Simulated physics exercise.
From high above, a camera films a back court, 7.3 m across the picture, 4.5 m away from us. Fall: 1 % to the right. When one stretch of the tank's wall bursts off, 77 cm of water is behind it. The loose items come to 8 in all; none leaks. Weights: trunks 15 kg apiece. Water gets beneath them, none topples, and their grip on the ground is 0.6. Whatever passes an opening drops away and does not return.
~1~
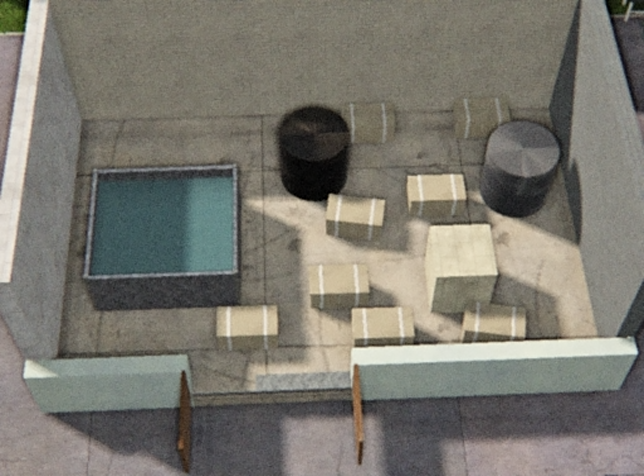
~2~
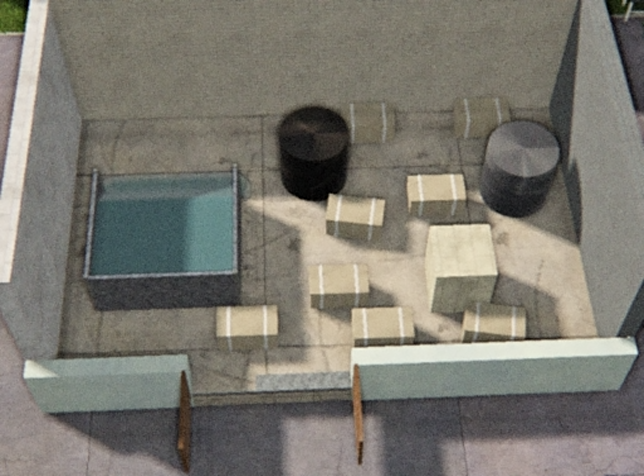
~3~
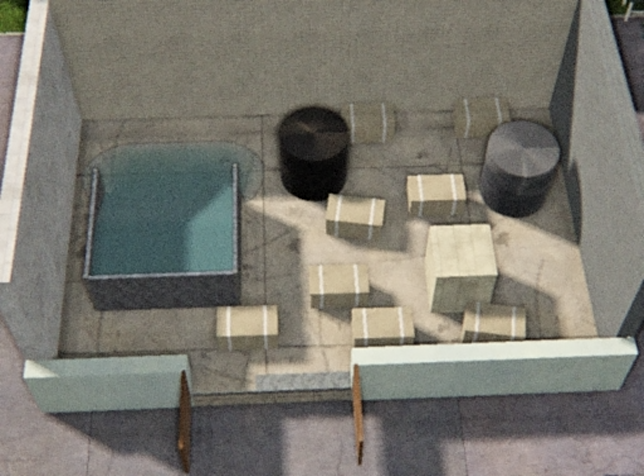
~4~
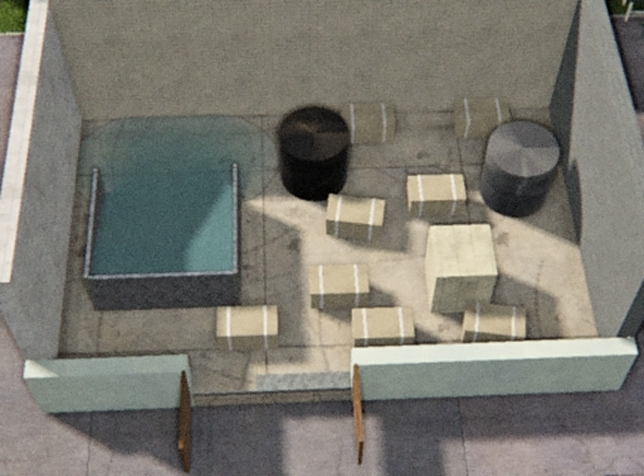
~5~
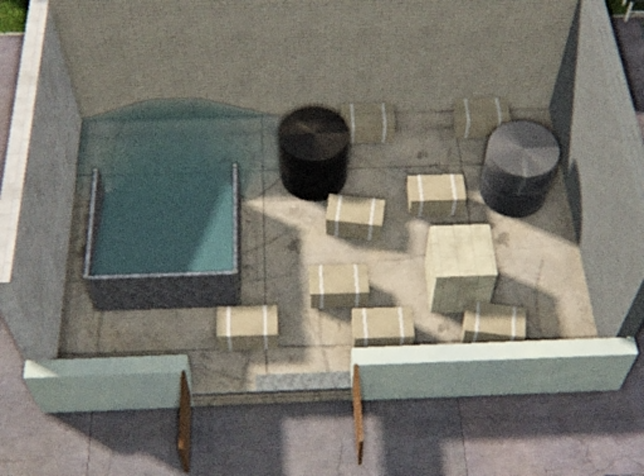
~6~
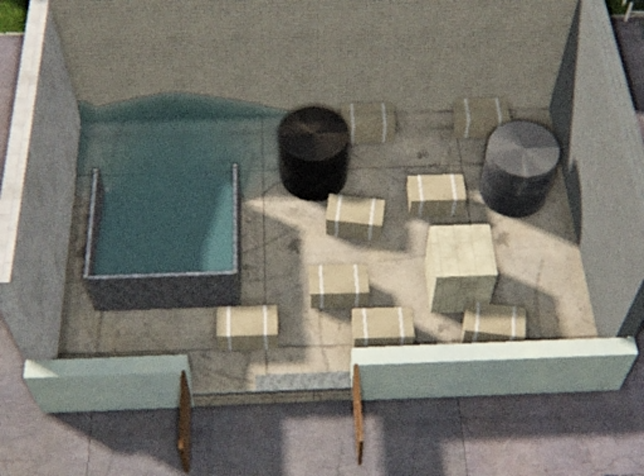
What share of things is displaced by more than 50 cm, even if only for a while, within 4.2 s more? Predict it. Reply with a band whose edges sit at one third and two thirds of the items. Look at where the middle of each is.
Band: One third to two thirds.
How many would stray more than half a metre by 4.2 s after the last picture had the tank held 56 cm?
Result: 3.
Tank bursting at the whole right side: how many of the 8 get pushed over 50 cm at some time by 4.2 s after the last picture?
Result: 6 of them.
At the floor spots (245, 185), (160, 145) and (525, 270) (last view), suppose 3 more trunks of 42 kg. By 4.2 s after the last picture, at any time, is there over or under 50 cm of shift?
Well, in turn they are above that, above that and below that.
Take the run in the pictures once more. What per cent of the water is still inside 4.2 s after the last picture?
About 98 per cent.
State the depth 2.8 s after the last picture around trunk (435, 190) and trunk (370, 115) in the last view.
Close to 3 and 9 centimetres.
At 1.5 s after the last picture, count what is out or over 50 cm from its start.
Count: 1.
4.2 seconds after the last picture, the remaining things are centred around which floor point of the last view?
Near (417, 263).
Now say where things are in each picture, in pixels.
In the first picture, a trunk at (355, 210) rests on the ground; a trunk at (437, 188), on the bottom; 3.3 m2 under water; 0 of 8 have shifted.
In the second picture, a trunk at (355, 210) rests on the ground; a trunk at (437, 188), on the bottom; 4.5 m2 under water; 0 of 8 have shifted.
In the third picture, a trunk at (355, 210) rests on the ground; a trunk at (437, 188), on the bottom; 6.1 m2 under water; 0 of 8 have shifted.
In the fourth picture, a trunk at (355, 210), on the bottom; a trunk at (437, 188), on the bottom; 7.8 m2 under water; 0 of 8 have shifted.
In the fifth picture, a trunk at (355, 210) rests on the ground; a trunk at (437, 188) rests on the ground; water covers 8.3 m2; 0 of 8 have shifted.
In the sixth picture, a trunk at (355, 210), on the bottom; a trunk at (437, 188) rests on the ground; 8.5 m2 under water; 0 of 8 have shifted.
Then, 0.4 s after the last picture 0 of 8 are over 50 cm from their spots; 0 afloat.
Then, 1.5 s after the last picture 1 of 8 are over 50 cm from their spots; 0 afloat.
Then, 2.8 s after the last picture 3 of 8 are over 50 cm from their spots; 2 afloat.
Then, 4.2 s after the last picture 4 of 8 are over 50 cm from their spots, and 4 have been at some point; 4 afloat.
